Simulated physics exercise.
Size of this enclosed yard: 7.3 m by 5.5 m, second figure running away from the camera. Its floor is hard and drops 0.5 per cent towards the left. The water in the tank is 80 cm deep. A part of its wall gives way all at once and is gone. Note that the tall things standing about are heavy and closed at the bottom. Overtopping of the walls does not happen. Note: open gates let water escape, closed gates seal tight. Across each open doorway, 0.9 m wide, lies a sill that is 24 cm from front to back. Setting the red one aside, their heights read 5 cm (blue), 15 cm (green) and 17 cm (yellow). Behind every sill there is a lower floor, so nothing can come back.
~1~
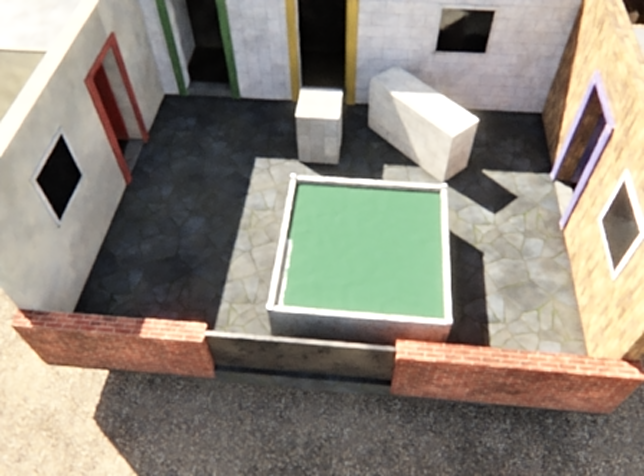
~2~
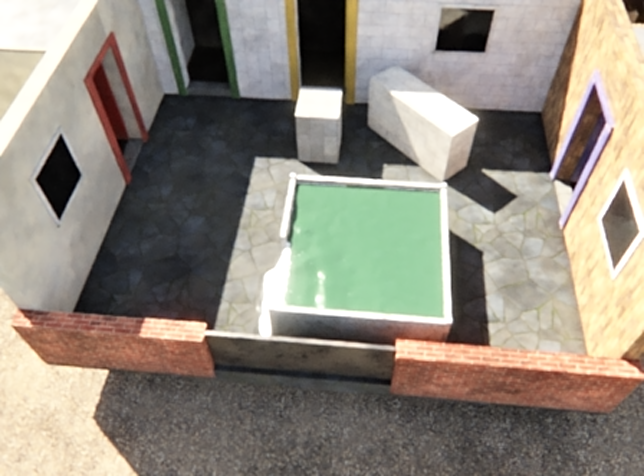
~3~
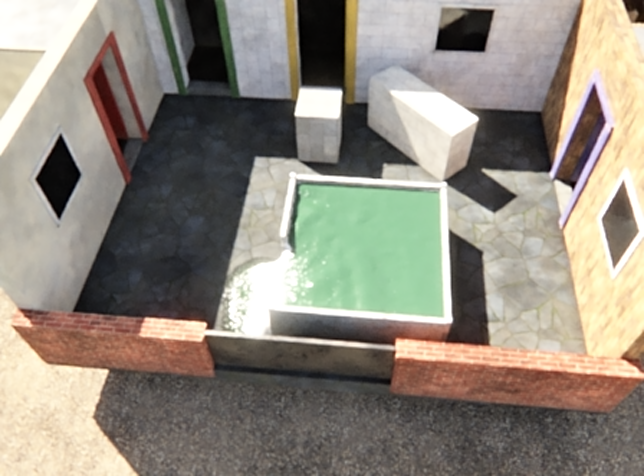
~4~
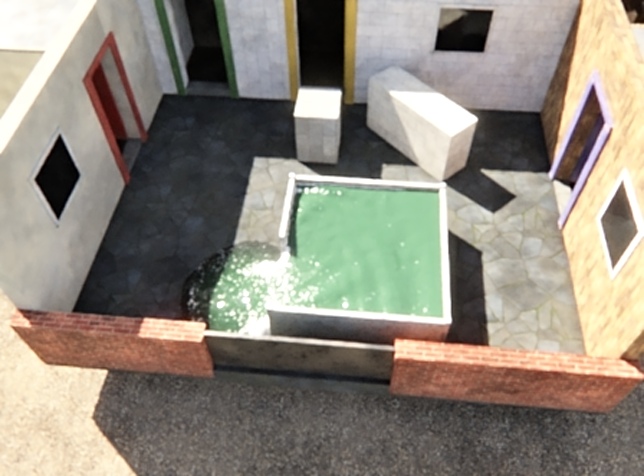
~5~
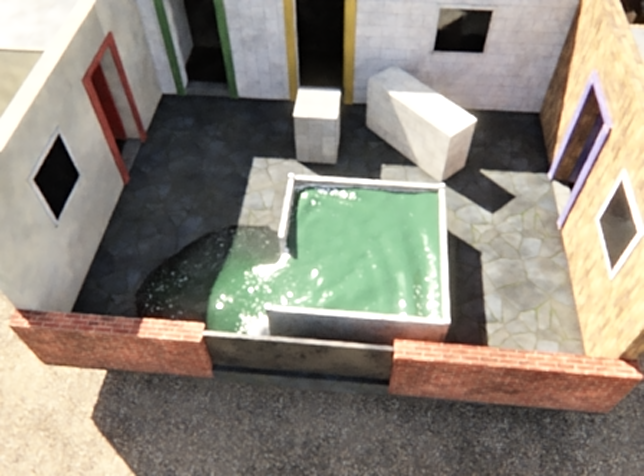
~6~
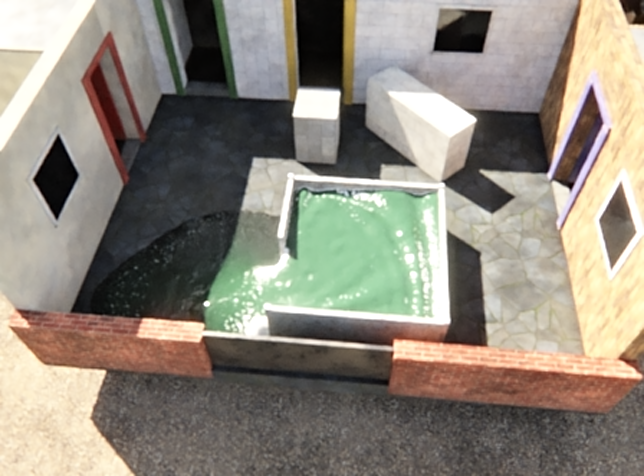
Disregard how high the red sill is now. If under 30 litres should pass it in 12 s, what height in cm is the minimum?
The minimum is around 10.5 cm.
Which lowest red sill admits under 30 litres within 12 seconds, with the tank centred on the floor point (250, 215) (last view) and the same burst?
Then roughly 8.0 cm.
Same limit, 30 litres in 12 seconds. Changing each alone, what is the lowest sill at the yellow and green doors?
About 14.5 cm at yellow and 28 cm at green.
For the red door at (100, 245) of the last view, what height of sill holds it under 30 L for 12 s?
Something near 28 cm.
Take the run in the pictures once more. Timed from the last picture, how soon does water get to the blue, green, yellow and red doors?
Blue: 6.0 s; green: 2.0 s; yellow: 2.8 s; red: 0.9 s.
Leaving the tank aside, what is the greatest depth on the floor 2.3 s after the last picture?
I'd put it near 42 cm.
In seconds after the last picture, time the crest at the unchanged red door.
At about 2.0 s.
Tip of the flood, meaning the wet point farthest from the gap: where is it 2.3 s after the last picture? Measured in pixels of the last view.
Near pixel (162, 96).
Then, 0.7 s after the last picture water covers 25 % of the floor, deepest (64 cm) near (59, 341); it has not reached the red door.
Then, 2.3 s after the last picture water covers 40 % of the floor, deepest (42 cm) near (162, 96); 15 cm at the red door, 7 litres in over its 9 cm sill.
Then, 11.3 s after the last picture water covers 100 % of the floor, deepest (16 cm) near (371, 119); 13 cm at the red door, 53 litres in over its 9 cm sill.
At the red door as built, the water peaked near 15 cm, 2.1 s after the last picture.
With a sill of 8.5 cm, 62 litres would have come in within the 12 s; with 11.5 cm, 18 litres. So under 30 litres takes about 10.5 cm.
